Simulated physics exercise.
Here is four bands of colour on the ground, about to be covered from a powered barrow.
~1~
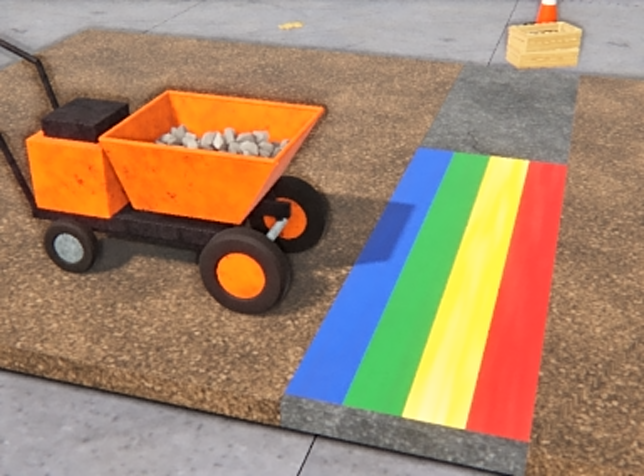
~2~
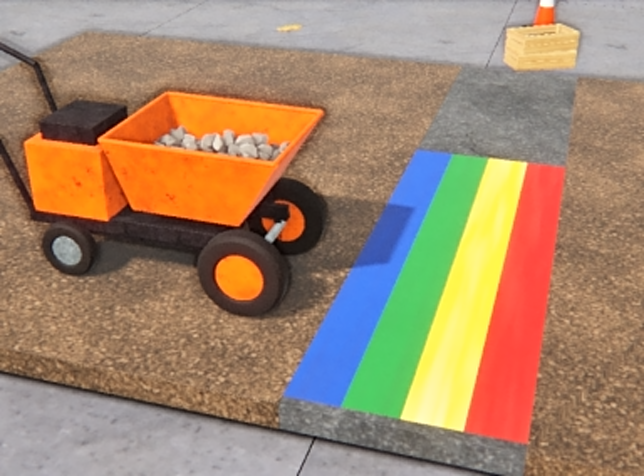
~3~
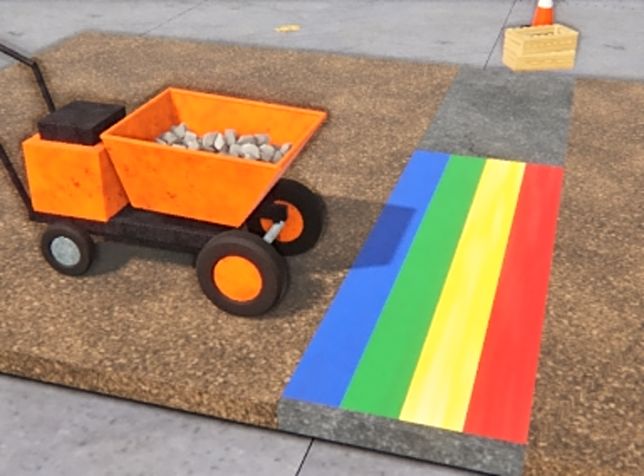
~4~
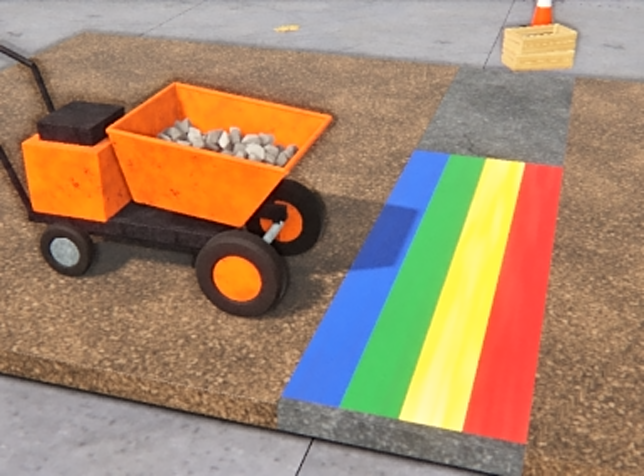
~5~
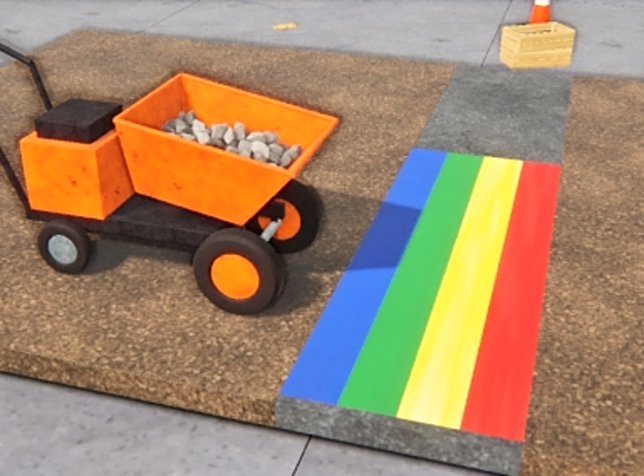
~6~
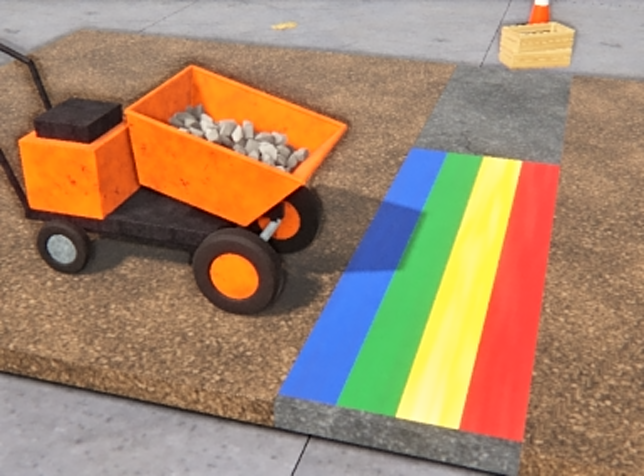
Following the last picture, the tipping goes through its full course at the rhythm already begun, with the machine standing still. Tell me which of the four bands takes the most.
I would say the green band takes the most.
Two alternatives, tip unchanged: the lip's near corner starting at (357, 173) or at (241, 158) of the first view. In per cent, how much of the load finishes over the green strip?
Some 0 in a hundred, then some 30 in a hundred.
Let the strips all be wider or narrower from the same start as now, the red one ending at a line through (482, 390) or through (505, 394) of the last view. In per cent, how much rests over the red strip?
Near 10 % and 10 %.
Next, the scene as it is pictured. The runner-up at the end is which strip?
The strip in second place is yellow.
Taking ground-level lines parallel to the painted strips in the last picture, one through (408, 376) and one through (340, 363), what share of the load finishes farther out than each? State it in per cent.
First 30 in a hundred, second 80 in a hundred.
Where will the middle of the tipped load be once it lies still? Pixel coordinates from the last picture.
Somewhere close to (415, 299) in the last picture.
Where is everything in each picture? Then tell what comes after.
In the first frame, lip of the skip near (275, 162), level; top of the load near (211, 164), broken stones; blue strip near (334, 356); green strip near (389, 366); yellow strip near (447, 377); red strip near (506, 388).
In the second frame, lip of the skip near (275, 165), level; top of the load near (211, 166).
In the third frame, lip of the skip near (278, 168), tipped barely; top of the load near (197, 159).
In the fourth frame, lip of the skip near (285, 172), tipped a little; top of the load near (201, 157).
In the fifth frame, lip of the skip near (292, 175), tipped a little; top of the load near (205, 141).
In the sixth frame, lip of the skip near (302, 182), tipped clearly; top of the load near (198, 136); blue strip near (328, 356); green strip near (383, 366); yellow strip near (440, 377); red strip near (499, 388).
Shortly afterwards, skip tipped steeply; the whole lot in the skip.
Next, skip tipped steeply; all but a few in the skip; only a few over the green strip.
Some moments later, skip tipped right over; near a third in the skip; only a few over the blue strip; near a third over the green strip; near a quarter over the yellow strip; a little over the red strip; only a few off the paint.
In the end, skip tipped right over; near a quarter in the skip; a little over the blue strip; near half over the green strip; near a quarter over the yellow strip; a little over the red strip; only a few off the paint.
